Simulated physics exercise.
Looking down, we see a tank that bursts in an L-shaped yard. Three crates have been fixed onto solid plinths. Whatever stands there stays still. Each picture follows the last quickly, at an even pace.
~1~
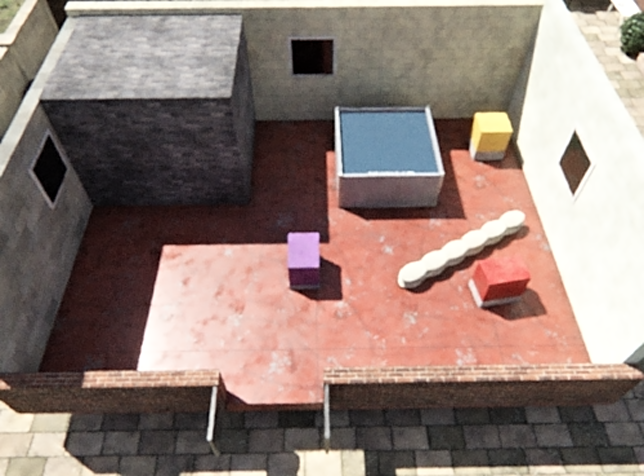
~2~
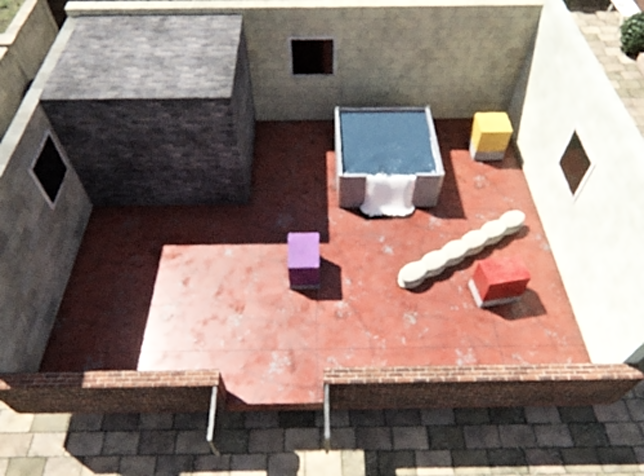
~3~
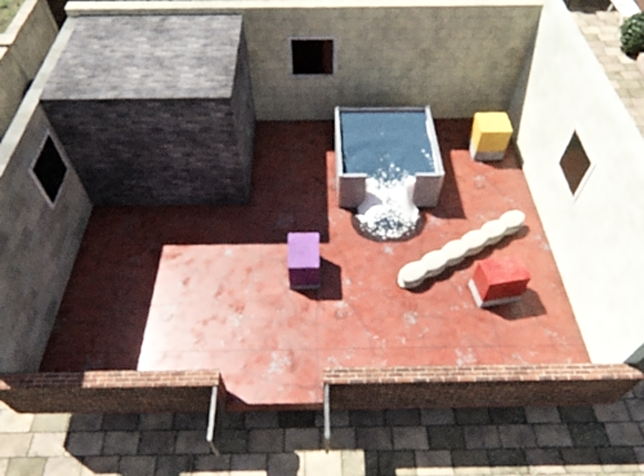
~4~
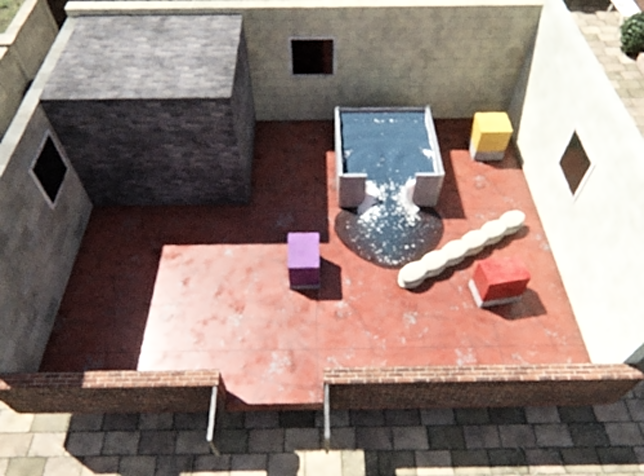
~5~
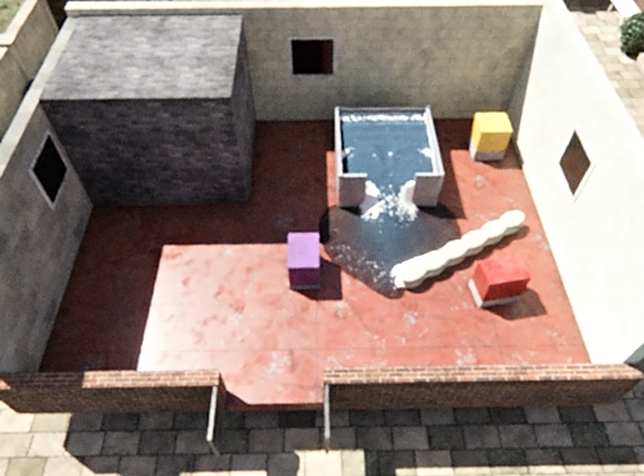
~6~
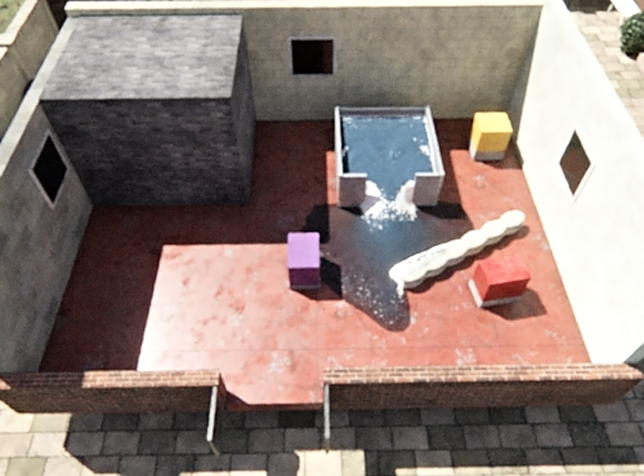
A tank in a walled yard burst open at the front, and water gushed out, spreading over the red floor past the near end of a pale, bumpy barrier and near a purple block.
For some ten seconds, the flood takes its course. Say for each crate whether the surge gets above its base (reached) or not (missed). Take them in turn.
Purple crate: Reached; red crate: Missed; yellow crate: Missed.
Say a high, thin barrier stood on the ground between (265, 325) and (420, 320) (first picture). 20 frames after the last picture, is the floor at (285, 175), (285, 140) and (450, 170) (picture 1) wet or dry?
One after the other: No water, clear, flooded.
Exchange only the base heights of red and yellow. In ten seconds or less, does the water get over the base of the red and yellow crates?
After the swap the red crate avoids the flood while the yellow crate avoids the flood.
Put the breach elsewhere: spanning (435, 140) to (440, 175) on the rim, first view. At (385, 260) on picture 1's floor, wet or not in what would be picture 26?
The place in question is sitting in a puddle.
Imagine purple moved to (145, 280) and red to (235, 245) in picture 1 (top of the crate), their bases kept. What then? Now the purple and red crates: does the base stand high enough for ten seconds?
The purple crate is untouched, and the red crate is untouched.
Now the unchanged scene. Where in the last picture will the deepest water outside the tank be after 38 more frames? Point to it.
Deepest spot: Around (408, 271).
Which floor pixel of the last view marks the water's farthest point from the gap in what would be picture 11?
I reckon the front has reached (298, 387) by then.
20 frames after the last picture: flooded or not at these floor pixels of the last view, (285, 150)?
Answer: No flooding.
A moment on, water covers 20 % of the floor; the purple crate water round its plinth, the red crate not reached, the yellow crate not reached.
Next, water covers 35 % of the floor; the purple crate water round its plinth, the red crate water round its plinth, the yellow crate not reached.
Then, water covers 45 % of the floor; the purple crate water round its plinth, the red crate water round its plinth, the yellow crate water round its plinth.
Later, water covers 70 % of the floor; the purple crate water round its plinth, the red crate water round its plinth, the yellow crate water round its plinth.
In the end, water covers 85 % of the floor; the purple crate was topped, the red crate stayed above the water, the yellow crate stayed above the water.
